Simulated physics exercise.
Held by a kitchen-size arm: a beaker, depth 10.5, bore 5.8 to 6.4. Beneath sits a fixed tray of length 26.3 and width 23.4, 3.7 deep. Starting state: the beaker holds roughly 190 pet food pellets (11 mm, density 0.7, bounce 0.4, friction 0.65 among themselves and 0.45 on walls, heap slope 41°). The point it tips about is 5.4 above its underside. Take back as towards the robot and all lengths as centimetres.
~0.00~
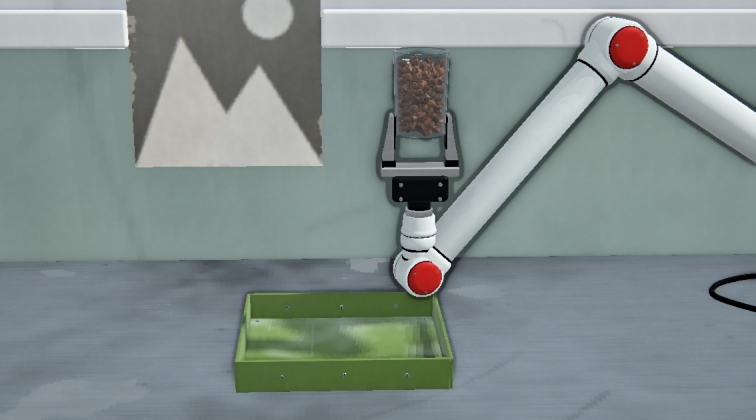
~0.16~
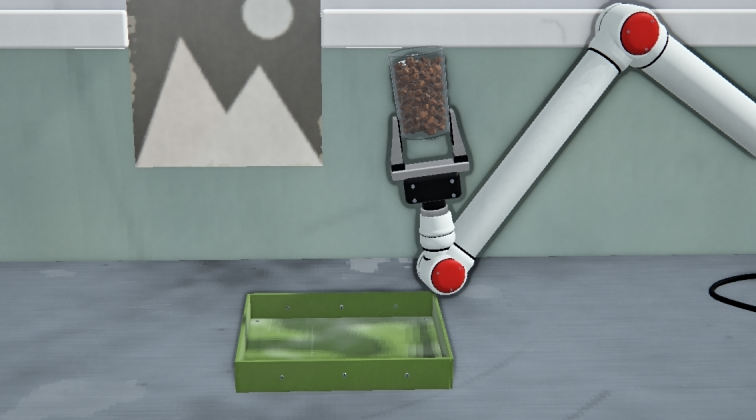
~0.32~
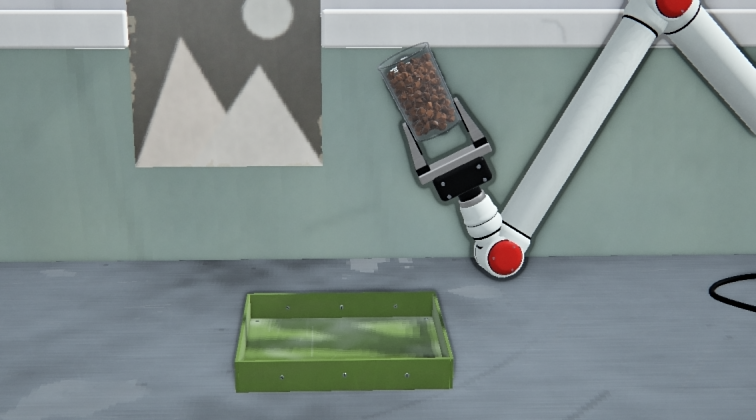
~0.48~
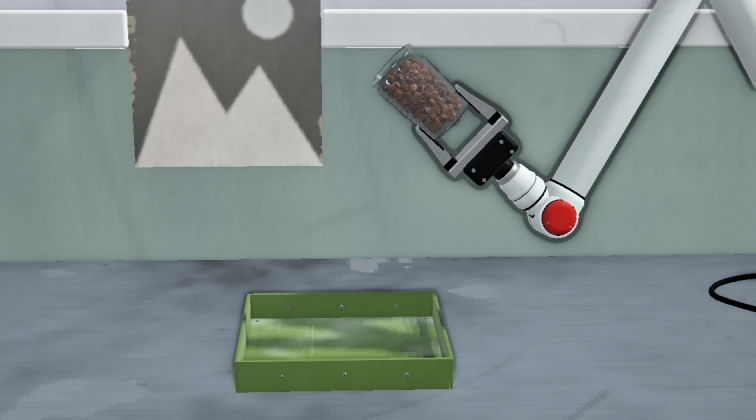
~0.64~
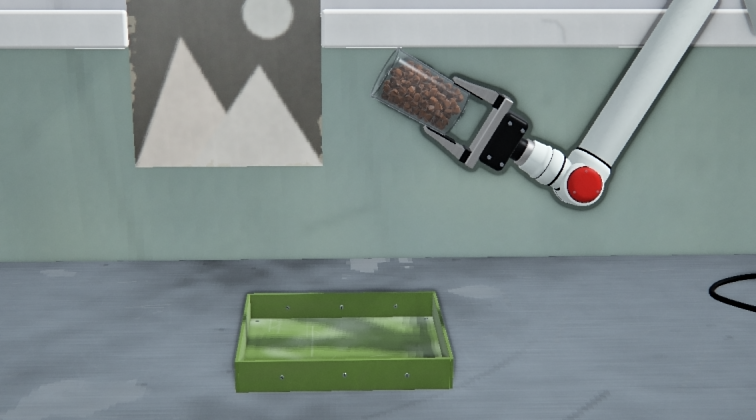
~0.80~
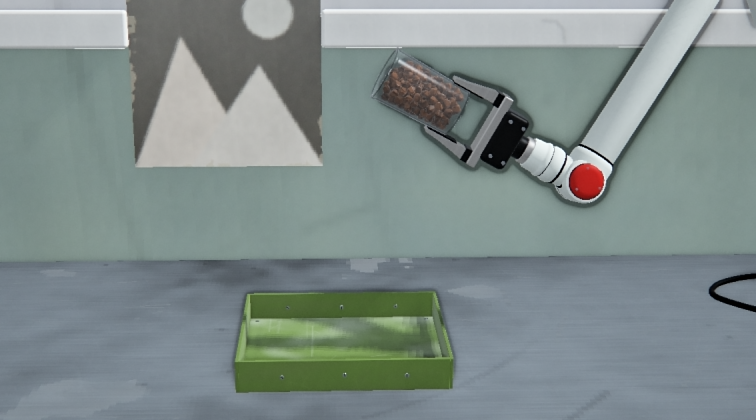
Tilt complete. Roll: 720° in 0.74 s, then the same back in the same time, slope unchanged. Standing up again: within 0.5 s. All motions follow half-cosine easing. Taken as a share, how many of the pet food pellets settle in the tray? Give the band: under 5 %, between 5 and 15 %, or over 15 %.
The share is under 5 %.
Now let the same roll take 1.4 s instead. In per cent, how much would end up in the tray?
I'd expect approximately 0 per cent then.
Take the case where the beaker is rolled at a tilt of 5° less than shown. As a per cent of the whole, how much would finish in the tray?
Estimate: Around 0 %.
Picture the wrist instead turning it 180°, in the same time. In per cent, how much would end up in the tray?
0 %.
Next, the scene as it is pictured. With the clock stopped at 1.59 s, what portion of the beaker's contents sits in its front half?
50 per cent, roughly.
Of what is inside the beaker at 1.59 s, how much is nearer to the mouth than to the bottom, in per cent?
About 50 %.
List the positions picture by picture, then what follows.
The first frame shows beaker middle at (421, 94), upright; upper third of the load around (422, 74), from x 400 to 440, top at y 60; 192 in the beaker.
The second frame shows beaker middle at (421, 94), tipped 8°; upper third of the load around (420, 73), from x 395 to 440, top at y 60.
The third frame shows beaker middle at (421, 94), tipped 26°; upper third of the load around (416, 75), from x 390 to 450, top at y 60.
The fourth frame shows beaker middle at (422, 94), tipped 47°; upper third of the load around (413, 78), from x 385 to 460, top at y 60.
The fifth frame shows beaker middle at (422, 93), tipped 60°; upper third of the load around (412, 81), from x 385 to 460, top at y 65.
The sixth frame shows beaker middle at (422, 93), tipped 61°; upper third of the load around (412, 81), from x 385 to 460, top at y 65; 192 in the beaker.
After 1.59 s, tipped 61°, highest piece 39 above the table; 191 in the beaker, 1 in the tray.
After 2.38 s, tipped 55°, highest piece 39 above the table; 191 in the beaker, 1 in the tray.
After 2.98 s, upright, highest piece 40 above the table; 191 in the beaker, 1 in the tray.
After 3.68 s, upright, highest piece 40 above the table; 191 in the beaker, 1 in the tray.
At rest, 191 in the beaker, 1 in the tray. That is 1 % in the tray.
